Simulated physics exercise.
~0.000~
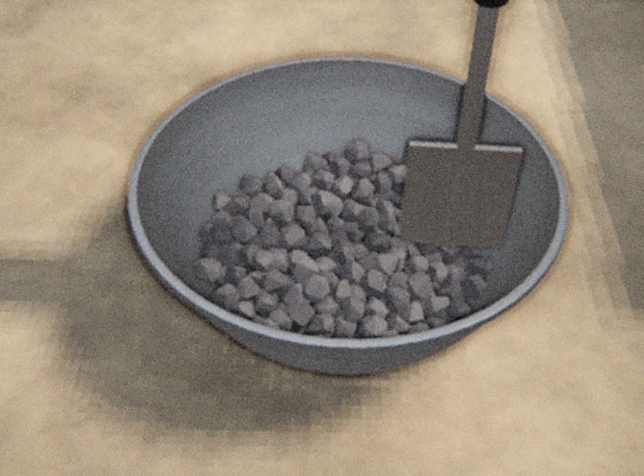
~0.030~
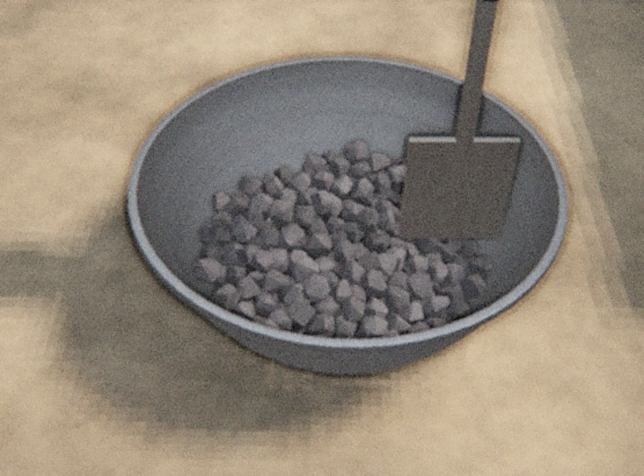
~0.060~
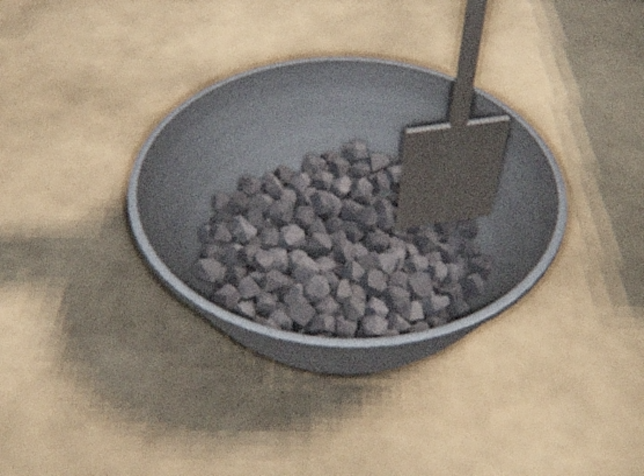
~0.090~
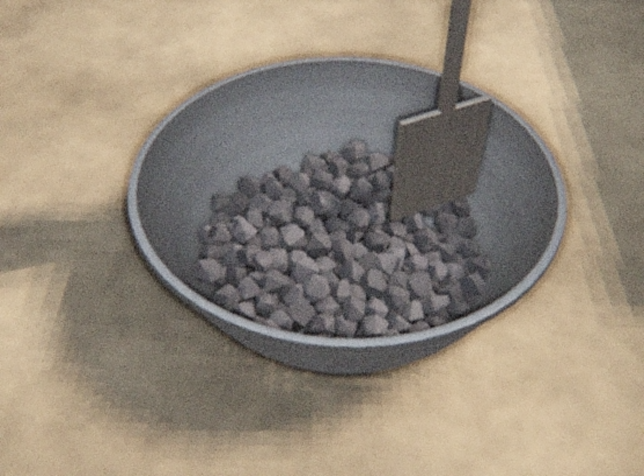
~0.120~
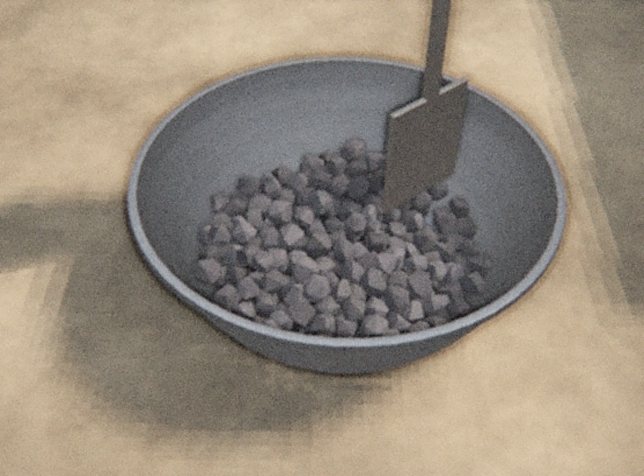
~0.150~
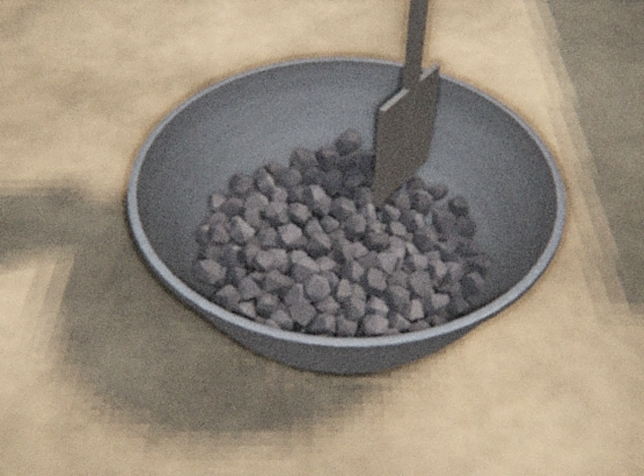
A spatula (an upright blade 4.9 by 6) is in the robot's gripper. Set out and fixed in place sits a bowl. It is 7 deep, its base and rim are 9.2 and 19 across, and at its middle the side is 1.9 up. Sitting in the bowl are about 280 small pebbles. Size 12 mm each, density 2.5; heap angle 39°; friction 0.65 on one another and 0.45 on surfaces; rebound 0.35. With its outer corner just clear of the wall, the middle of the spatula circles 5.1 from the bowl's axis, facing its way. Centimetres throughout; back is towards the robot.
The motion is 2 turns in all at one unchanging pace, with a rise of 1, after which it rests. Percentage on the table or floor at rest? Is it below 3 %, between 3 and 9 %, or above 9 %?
Between 3 and 9 %.
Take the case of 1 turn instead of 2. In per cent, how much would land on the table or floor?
Then some 0 per cent.
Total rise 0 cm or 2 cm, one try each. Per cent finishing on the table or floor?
I'd reckon around 15 and 0 per cent.
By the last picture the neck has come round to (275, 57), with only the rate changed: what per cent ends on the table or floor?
Some 15 per cent.
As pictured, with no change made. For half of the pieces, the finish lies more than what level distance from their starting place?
Roughly 4 cm.
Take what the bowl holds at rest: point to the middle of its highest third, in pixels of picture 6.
The centre sits around (365, 229) in the last picture.
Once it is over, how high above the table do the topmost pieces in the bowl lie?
6.0 cm or so.
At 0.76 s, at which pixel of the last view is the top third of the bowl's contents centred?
The top third is centred near (456, 253) in the last picture.
After 0.76 s, 318° round, highest piece 8 above the table; 272 in the bowl, 1 on the table or floor, 3 in flight or on the tool.
After 1.36 s, 220° round, highest piece 8 above the table; 264 in the bowl, 11 on the table or floor, 1 in flight or on the tool.
After 1.87 s, 0° round, highest piece 7 above the table; 262 in the bowl, 14 on the table or floor.
After 2.57 s, 0° round, highest piece 6 above the table; 262 in the bowl, 14 on the table or floor.
In the end, 262 in the bowl, 14 on the table or floor. That is 5 % on the table or floor.
